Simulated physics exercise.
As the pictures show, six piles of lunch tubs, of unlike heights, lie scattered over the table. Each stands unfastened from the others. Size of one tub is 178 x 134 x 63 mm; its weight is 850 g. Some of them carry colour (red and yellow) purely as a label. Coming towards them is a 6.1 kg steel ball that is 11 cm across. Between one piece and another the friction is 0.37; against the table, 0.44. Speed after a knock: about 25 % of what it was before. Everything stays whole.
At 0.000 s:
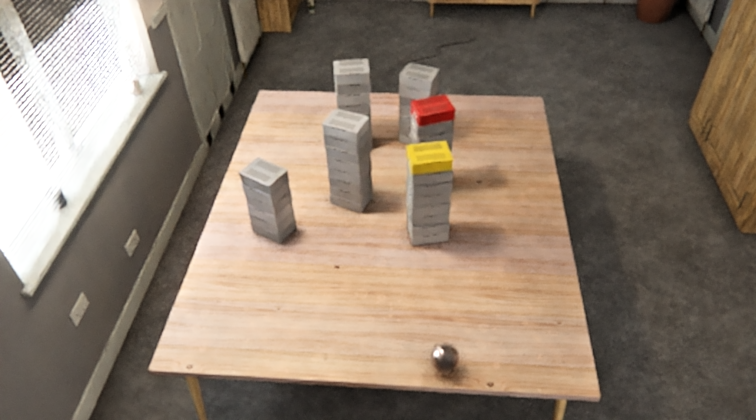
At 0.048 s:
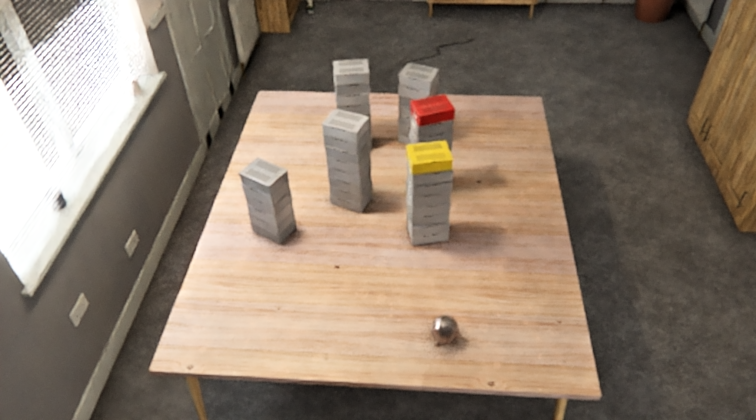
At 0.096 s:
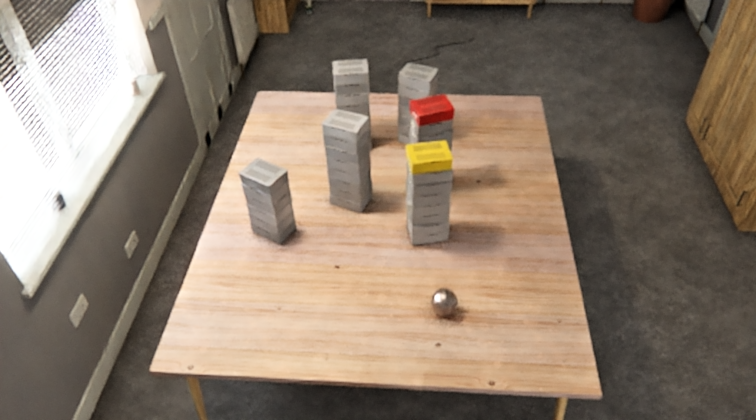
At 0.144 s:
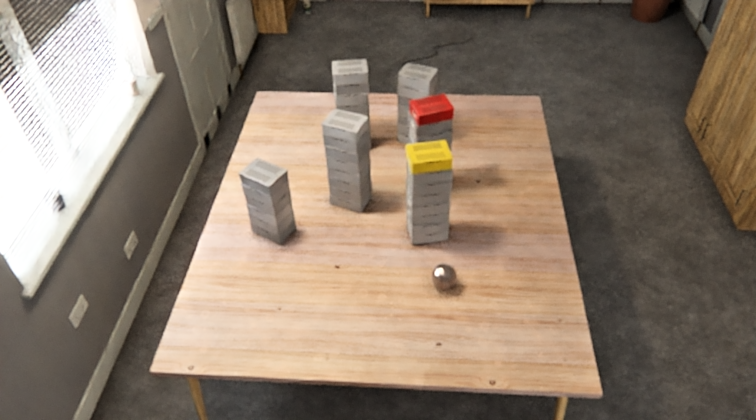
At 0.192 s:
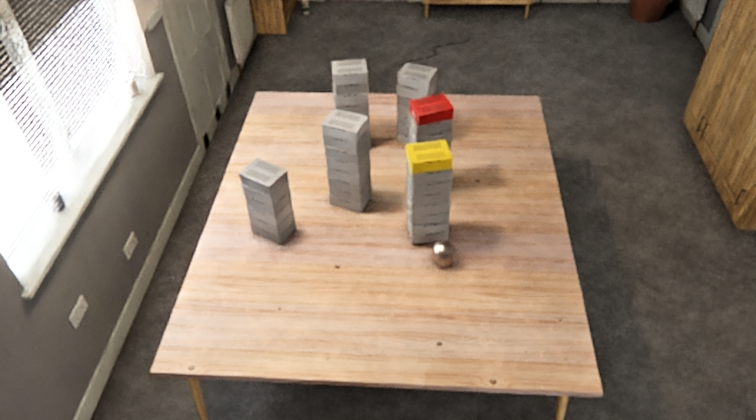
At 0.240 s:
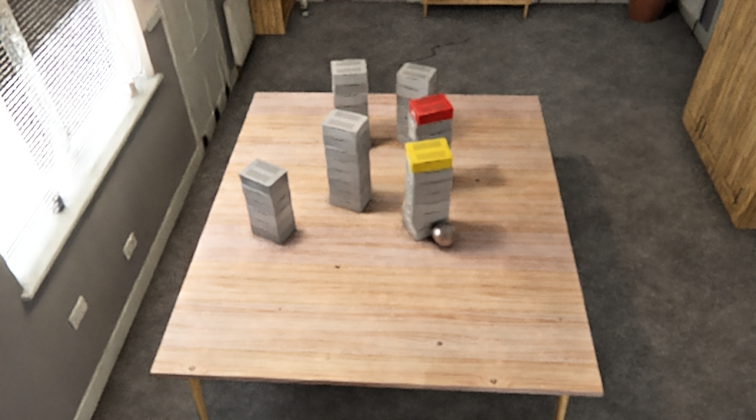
A shiny metal ball rolled away from the near edge of the wooden table, past open tabletop, and struck the base of the yellow-topped stack, which shifted and tilted slightly while the other stacks stood still.
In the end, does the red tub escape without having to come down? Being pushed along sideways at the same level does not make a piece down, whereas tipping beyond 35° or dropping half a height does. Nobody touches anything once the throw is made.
Yes.
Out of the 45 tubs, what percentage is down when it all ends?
Close to 15 per cent of them.
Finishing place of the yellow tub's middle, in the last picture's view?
Near pixel (446, 340).
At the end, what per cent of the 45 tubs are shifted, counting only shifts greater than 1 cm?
Moved: 35 per cent.
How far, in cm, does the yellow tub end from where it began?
I'd say the yellow one ends up around 78 cm away.
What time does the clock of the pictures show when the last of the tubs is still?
Roughly 1.5 s.
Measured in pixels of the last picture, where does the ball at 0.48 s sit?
My estimate is roughly (454, 174).
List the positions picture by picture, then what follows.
In the first frame (we follow the side turned to the camera; the camera moves round a little), ball (445, 358) 60 cm from contact, 2.9 m/s; red tub (433, 105); yellow tub (429, 152); no piece has moved.
In the second frame, ball (445, 329) 46 cm from contact, 2.9 m/s; red tub (433, 105).
In the third frame, ball (445, 302) 33 cm from contact, 2.9 m/s; red tub (432, 105).
In the fourth frame, ball (444, 277) 19 cm from contact, 2.9 m/s; red tub (432, 104).
In the fifth frame, ball (444, 253) 51 mm from contact, 2.9 m/s; red tub (432, 104).
In the sixth frame, ball (444, 234) after contact, 2.0 m/s; red tub (431, 104); yellow tub (429, 150) tipped 3°; 8 stirred so far.
Around 0.34 s, ball still moving; none of the 45 tubs down, 10 disturbed; red tub unmoved; yellow tub tipped 16°, 20 mm lower.
Around 0.48 s, ball still moving; 6 of the 45 tubs down; red tub displaced 10 mm; yellow tub tipped 53°, 12 cm lower.
Around 0.76 s, ball still moving; 6 of the 45 tubs down; red tub displaced 37 mm; yellow tub upside down.
Finally (1.8 s), ball rolling away; 6 of the 45 tubs down; red tub displaced 37 mm; yellow tub upside down. Seen by the last camera, middles, red tub near (427, 106), yellow tub near (446, 340).
